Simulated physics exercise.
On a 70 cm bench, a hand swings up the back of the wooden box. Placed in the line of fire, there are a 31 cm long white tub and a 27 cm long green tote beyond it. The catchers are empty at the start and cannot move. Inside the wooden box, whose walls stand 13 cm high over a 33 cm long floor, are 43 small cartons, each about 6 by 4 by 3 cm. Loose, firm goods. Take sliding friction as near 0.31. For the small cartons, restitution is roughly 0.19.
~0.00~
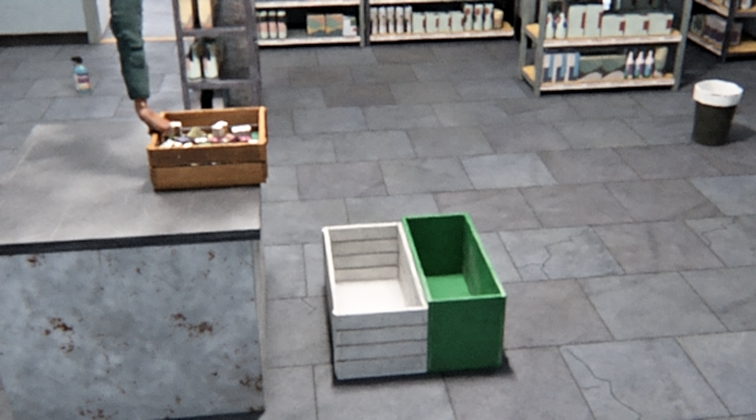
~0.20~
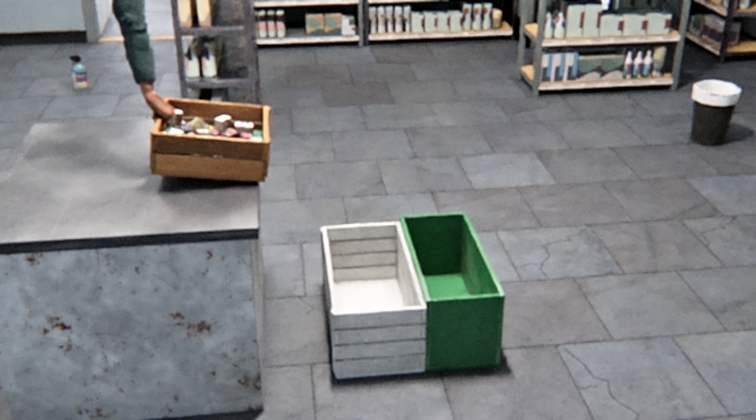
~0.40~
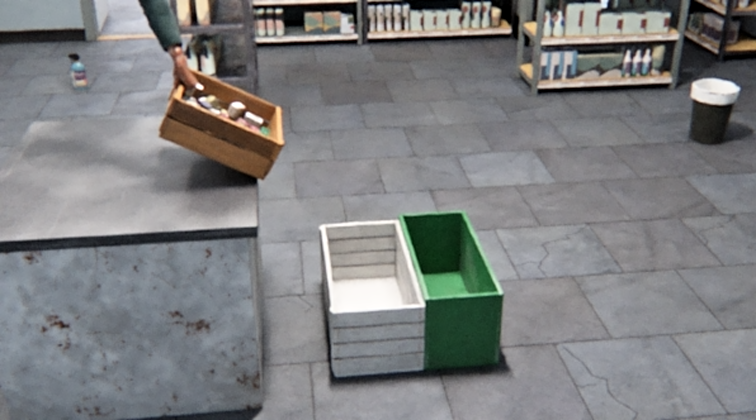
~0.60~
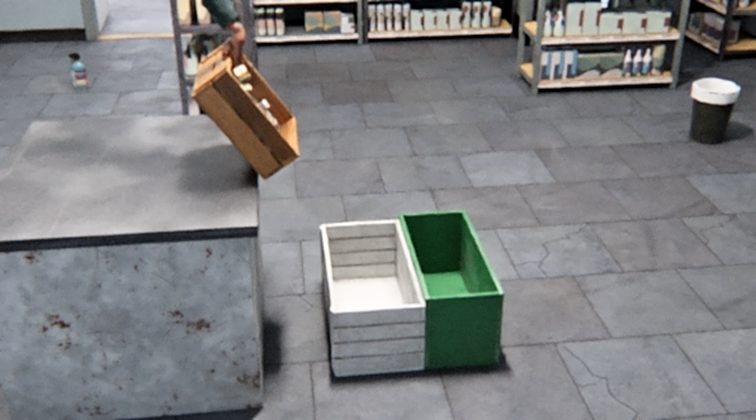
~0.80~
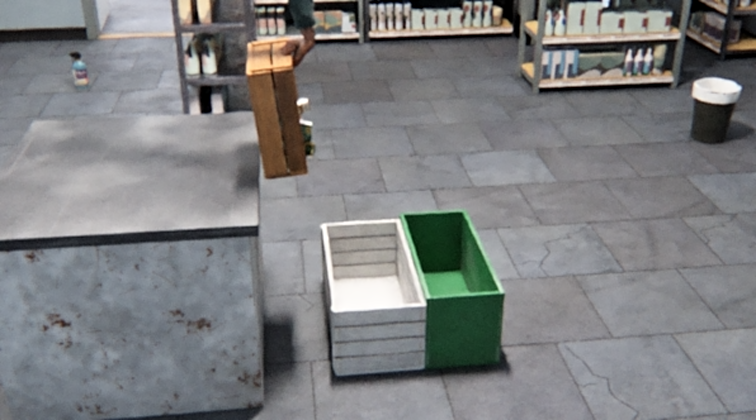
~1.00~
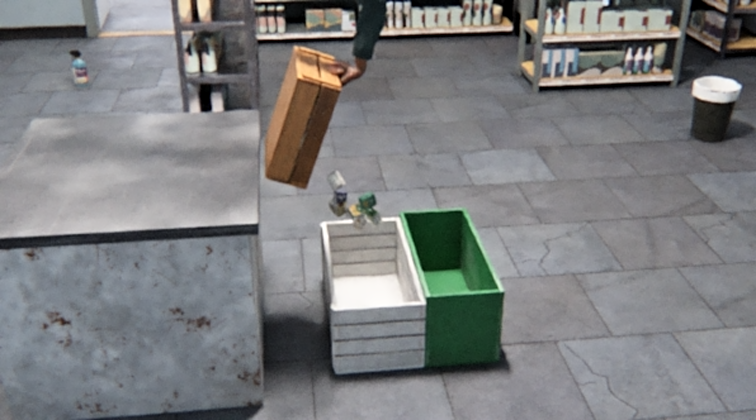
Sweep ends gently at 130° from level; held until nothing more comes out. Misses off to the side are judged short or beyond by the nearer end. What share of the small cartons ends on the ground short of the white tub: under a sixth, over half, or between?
Note: Ground short of the white tub gets under one sixth of the load.
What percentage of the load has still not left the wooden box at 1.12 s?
About 65 per cent.
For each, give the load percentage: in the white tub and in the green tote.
Roughly 100 % for the first place and 0 % for the second.
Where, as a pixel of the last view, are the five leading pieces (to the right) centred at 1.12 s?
They are centred near (389, 297).
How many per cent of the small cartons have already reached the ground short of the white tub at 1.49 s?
Close to 0 in a hundred.
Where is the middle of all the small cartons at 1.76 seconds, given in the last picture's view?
The middle lies near (381, 310).
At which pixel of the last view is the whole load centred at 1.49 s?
Somewhere near (373, 303) in the last picture's pixels.
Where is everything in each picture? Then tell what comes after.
In the first picture (we follow the rim corner now nearest the camera), wooden box at (153, 148); white tub at (339, 314); tilt 0°; nothing out yet.
In the second picture, wooden box at (157, 133); tilt 8°.
In the third picture, wooden box at (180, 99); tilt 28°.
In the fourth picture, wooden box at (230, 73); tilt 56°.
In the fifth picture, wooden box at (293, 72); tilt 85°.
In the sixth picture, wooden box at (340, 93); white tub at (337, 309); tilt 110°; 7 out, the lowest carton at (360, 221).
After 1.12 s, tilt 121°; 29 still in the wooden box, 6 in the white tub and 8 in the air.
After 1.27 s, tilt 129°; 9 still in the wooden box, 9 in the white tub and 25 in the air.
After 1.49 s, tilt 130°; 35 in the white tub and 8 in the air.
Final count (at 1.76 s), 43 in the white tub. Asked share, 0 of 43, 0 per cent.
